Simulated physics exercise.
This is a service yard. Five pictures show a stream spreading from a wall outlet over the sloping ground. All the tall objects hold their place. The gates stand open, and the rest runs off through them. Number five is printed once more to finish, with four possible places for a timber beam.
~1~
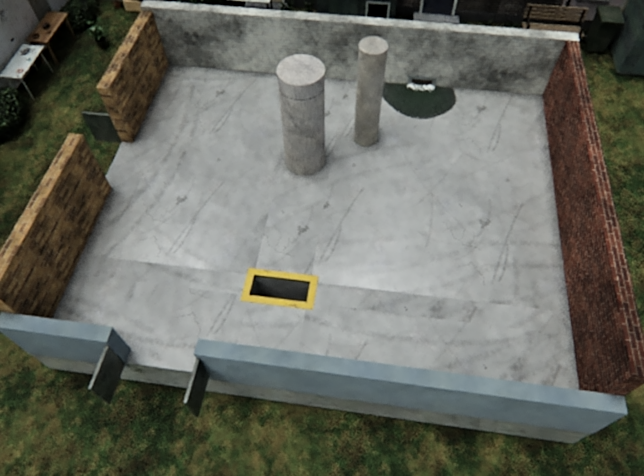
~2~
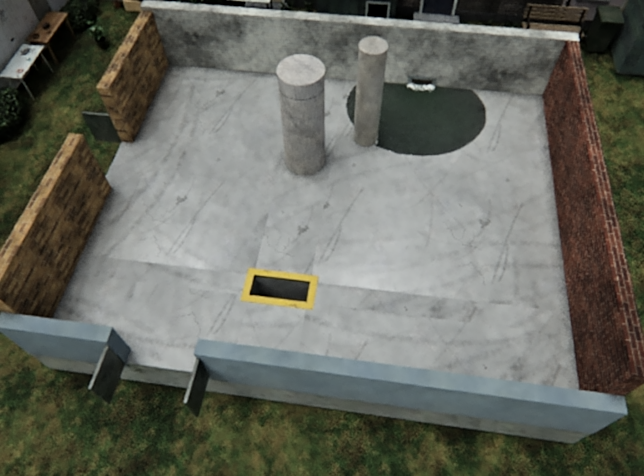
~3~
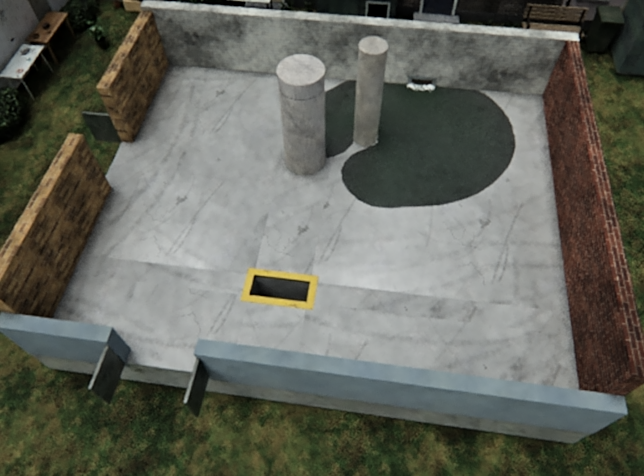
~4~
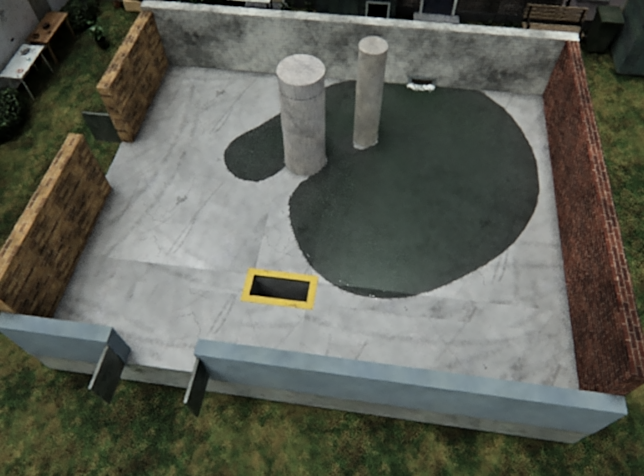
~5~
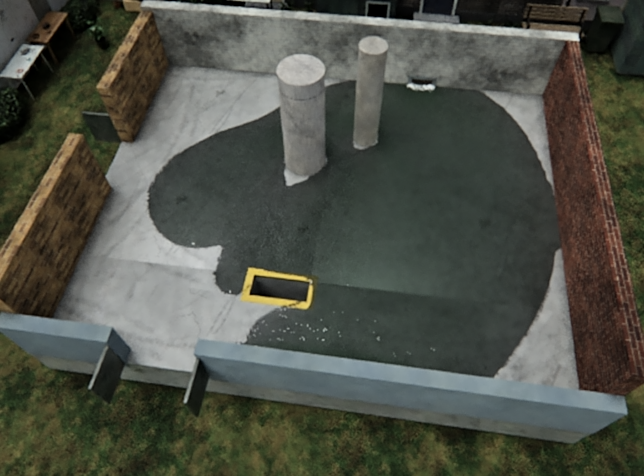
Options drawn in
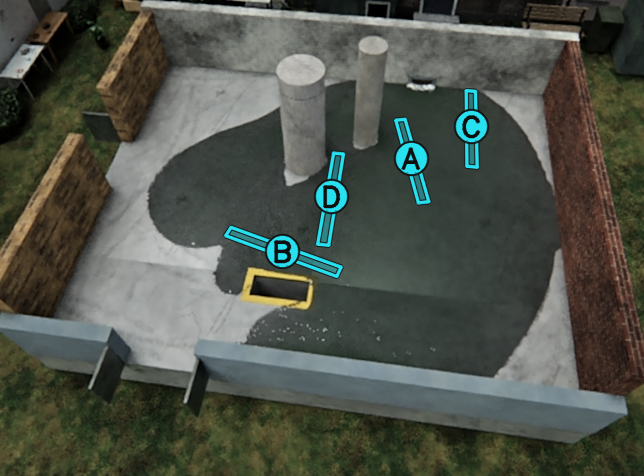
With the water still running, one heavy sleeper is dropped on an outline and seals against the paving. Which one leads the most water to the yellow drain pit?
Go for C.
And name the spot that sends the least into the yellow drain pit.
Spot B.
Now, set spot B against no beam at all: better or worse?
Worse.
In cyan, A from (400, 119) to (423, 202); B from (228, 231) to (338, 271); C from (472, 166) to (470, 90); D from (323, 244) to (338, 153).
If A is chosen, about 18 % of the stream goes into the yellow drain pit, about 81 % out by the gates.
If B is chosen, about 12 % of the stream goes into the yellow drain pit, about 86 % out by the gates.
If C is chosen, about 24 % of the stream goes into the yellow drain pit, about 74 % out by the gates.
If D is chosen, about 17 % of the stream goes into the yellow drain pit, about 81 % out by the gates.
